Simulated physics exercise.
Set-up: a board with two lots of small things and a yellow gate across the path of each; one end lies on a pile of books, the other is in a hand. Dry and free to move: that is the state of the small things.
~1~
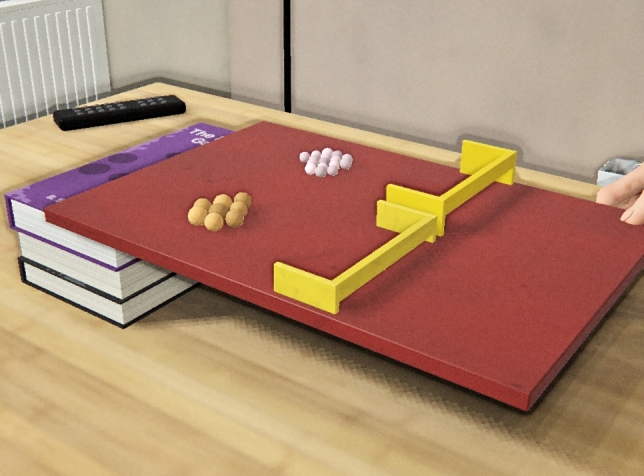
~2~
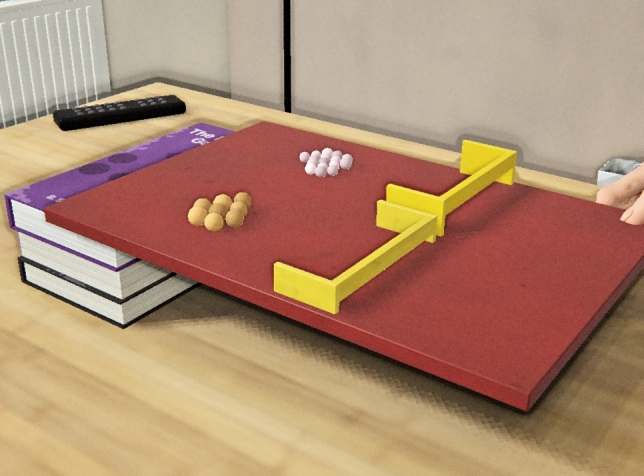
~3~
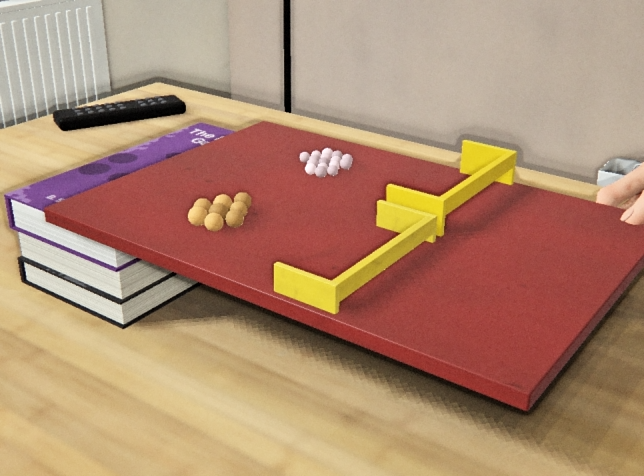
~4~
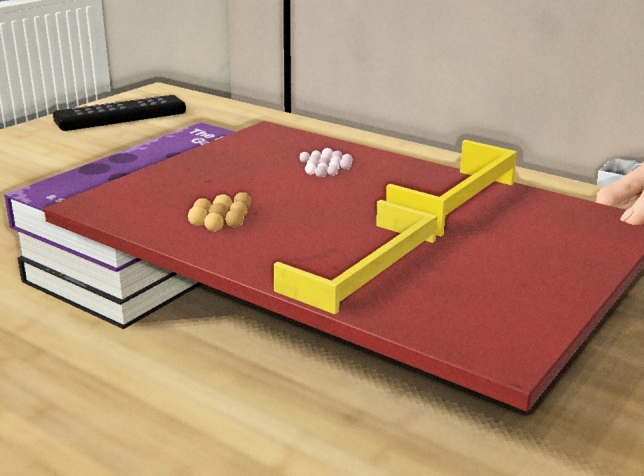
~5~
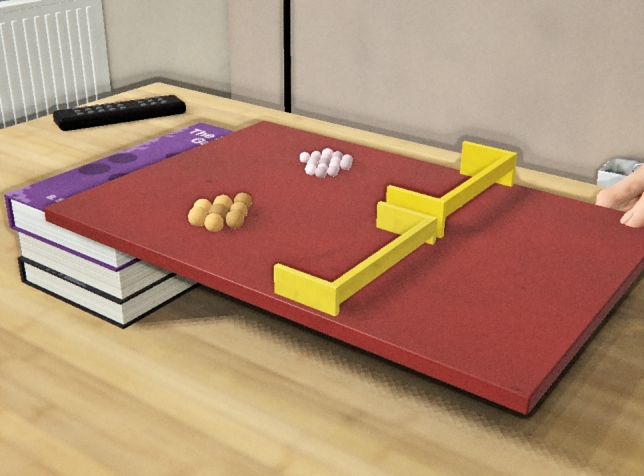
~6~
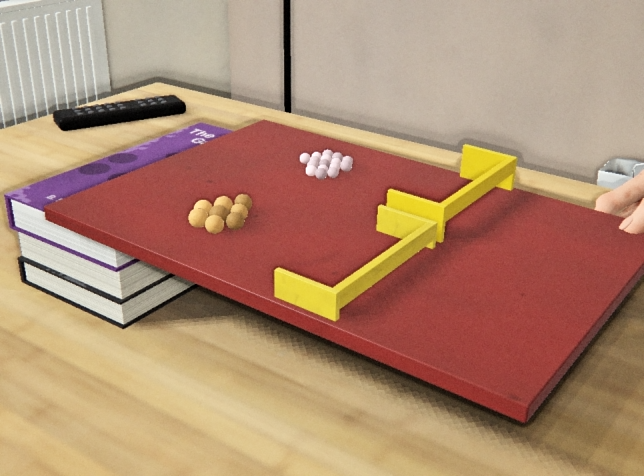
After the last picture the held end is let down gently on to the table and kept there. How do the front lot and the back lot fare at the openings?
As I see it, the front lot is caught; the back lot escapes.
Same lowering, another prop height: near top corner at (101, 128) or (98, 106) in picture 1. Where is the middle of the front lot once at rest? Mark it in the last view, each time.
The centre would settle roughly at (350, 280) for the first try and roughly at (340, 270) for the second.
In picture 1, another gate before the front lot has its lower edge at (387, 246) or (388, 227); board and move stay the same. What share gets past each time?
About 100 %, then 100 %.
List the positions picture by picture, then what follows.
The first frame shows held end of the board at (519, 387), level; book pile at (165, 186), about a quarter as high as the board is long; front lot at (219, 213), a few round wooden beads; back lot at (324, 163), a few sugar pearls; front gate at (386, 256), its slot lower than a piece; back gate at (479, 182), its slot higher than a piece.
The second frame shows held end of the board at (519, 387), level; back lot at (324, 163).
The third frame shows held end of the board at (519, 387), level; front lot at (219, 213).
The fourth frame shows held end of the board at (519, 387), level; back lot at (324, 163).
The fifth frame shows held end of the board at (518, 391), level; front lot at (219, 213).
The sixth frame shows held end of the board at (517, 399), down by 1°; book pile at (165, 186); front lot at (219, 215), not moving; back lot at (325, 164), not moving; front gate at (387, 263); back gate at (479, 188).
Then, 0.32 s after the last picture, board sloping at 8°; front lot on its way down; back lot on its way down.
Then, 0.67 s after the last picture, board sloping at 14°; front lot has reached its gate; back lot has reached its gate.
Then, 1.07 s after the last picture, board resting at 15°; front lot has reached its gate; back lot all past its gate.
At rest, board resting at 15°; front lot gathered behind its gate; back lot all past its gate.
